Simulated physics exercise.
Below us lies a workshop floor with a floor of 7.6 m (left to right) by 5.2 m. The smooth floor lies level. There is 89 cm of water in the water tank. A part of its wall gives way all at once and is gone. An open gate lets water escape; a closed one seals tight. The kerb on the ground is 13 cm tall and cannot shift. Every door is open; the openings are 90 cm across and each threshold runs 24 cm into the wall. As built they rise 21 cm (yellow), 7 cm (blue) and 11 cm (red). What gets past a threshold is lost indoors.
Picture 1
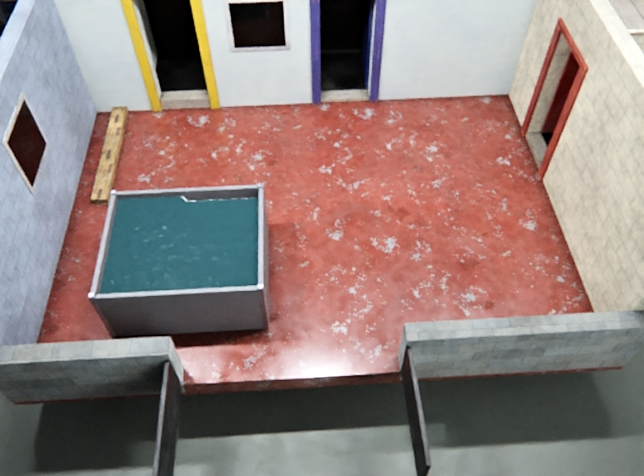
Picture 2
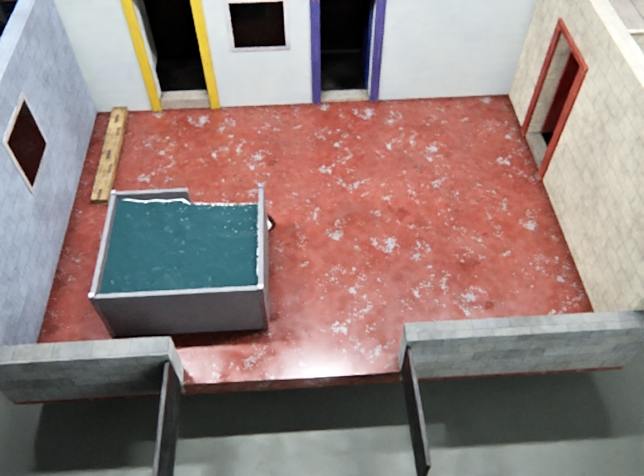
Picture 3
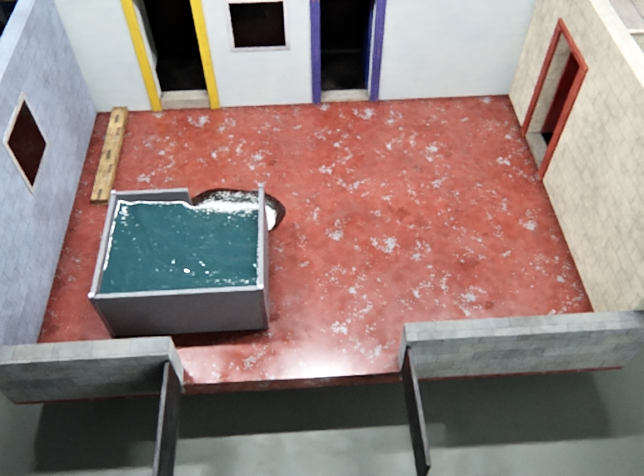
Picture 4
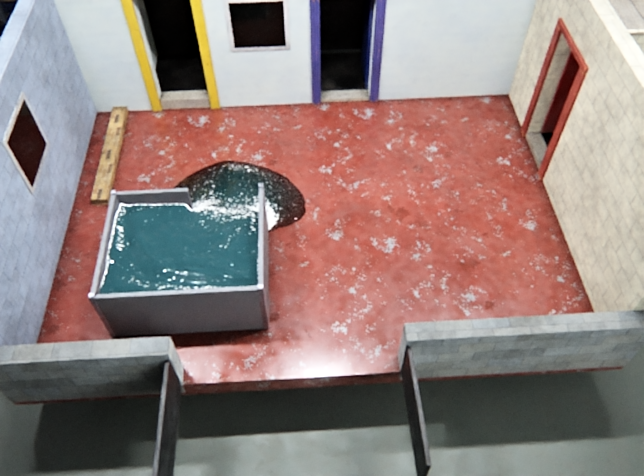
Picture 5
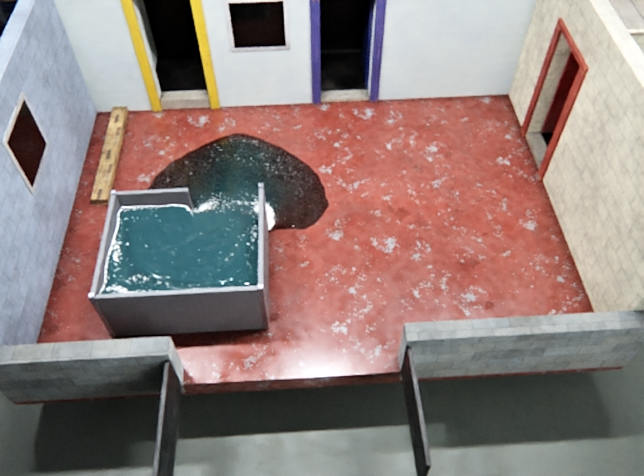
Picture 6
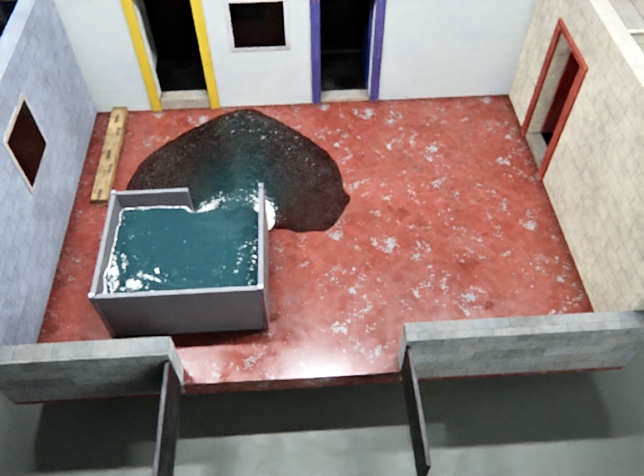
Water pours through a gap in the tank's far wall and spreads across the red floor.
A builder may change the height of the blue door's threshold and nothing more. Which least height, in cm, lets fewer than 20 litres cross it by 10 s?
Close to 18 cm is just enough.
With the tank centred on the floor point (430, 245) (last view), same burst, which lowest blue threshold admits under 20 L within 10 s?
About 16 cm.
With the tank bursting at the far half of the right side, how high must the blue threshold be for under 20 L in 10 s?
About 7.0 cm.
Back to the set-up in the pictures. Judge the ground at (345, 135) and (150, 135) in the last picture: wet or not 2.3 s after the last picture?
In turn: Wet, wet.
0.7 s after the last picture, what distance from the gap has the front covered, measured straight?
Some 3.8 m out.
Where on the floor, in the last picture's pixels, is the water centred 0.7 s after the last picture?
Near (217, 226).
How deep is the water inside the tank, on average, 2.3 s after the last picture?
Some 32 cm.
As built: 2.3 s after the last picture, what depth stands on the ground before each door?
In cm: Yellow 22, blue 14, red 8.
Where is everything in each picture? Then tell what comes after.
The first picture shows still water, 89 cm deep, in the water tank at (184, 241); the blue door at (346, 55) is dry.
In the second picture, the front is at a hidden place, 0.4 m from the gap on the far side; 0.3 m2 of floor is wet, 89 cm left at the back.
In the third picture, the gap is on the far side, the front 0.9 m out at a hidden place; the back of the water tank holds 88 cm.
In the fourth picture, water pours out on the far side and has run 1.5 m, to (223, 166); about 10 cm deep outside, 81 cm at the back.
In the fifth picture, the gap is on the far side, the front 2.1 m out at (232, 138); the back of the water tank holds 75 cm.
In the sixth picture, water pours out on the far side and has run 2.8 m, to (236, 113); about 5 cm deep outside, 77 cm at the back; the blue door at (346, 55), 3.6 m from the gap, is still 1.3 m from the nearest water.
Then, 0.7 s after the last picture water covers 30 % of the floor, deepest (42 cm) near (243, 225); 19 cm at the blue door, 3 litres in over its 7 cm threshold.
Then, 2.3 s after the last picture water covers 45 % of the floor, deepest (32 cm) near (505, 112); 14 cm at the blue door, 91 litres in over its 7 cm threshold.
Then, 9.3 s after the last picture water covers 95 % of the floor, deepest (12 cm) near (562, 298); 7 cm at the blue door, 134 litres in over its 7 cm threshold.
At the blue door as built, the water peaked near 22 cm, 0.9 s after the last picture.
With a threshold of 16.5 cm, 29 litres would have come in within the 10 s; with 22.5 cm, 6 litres. So under 20 litres takes about 18 cm.
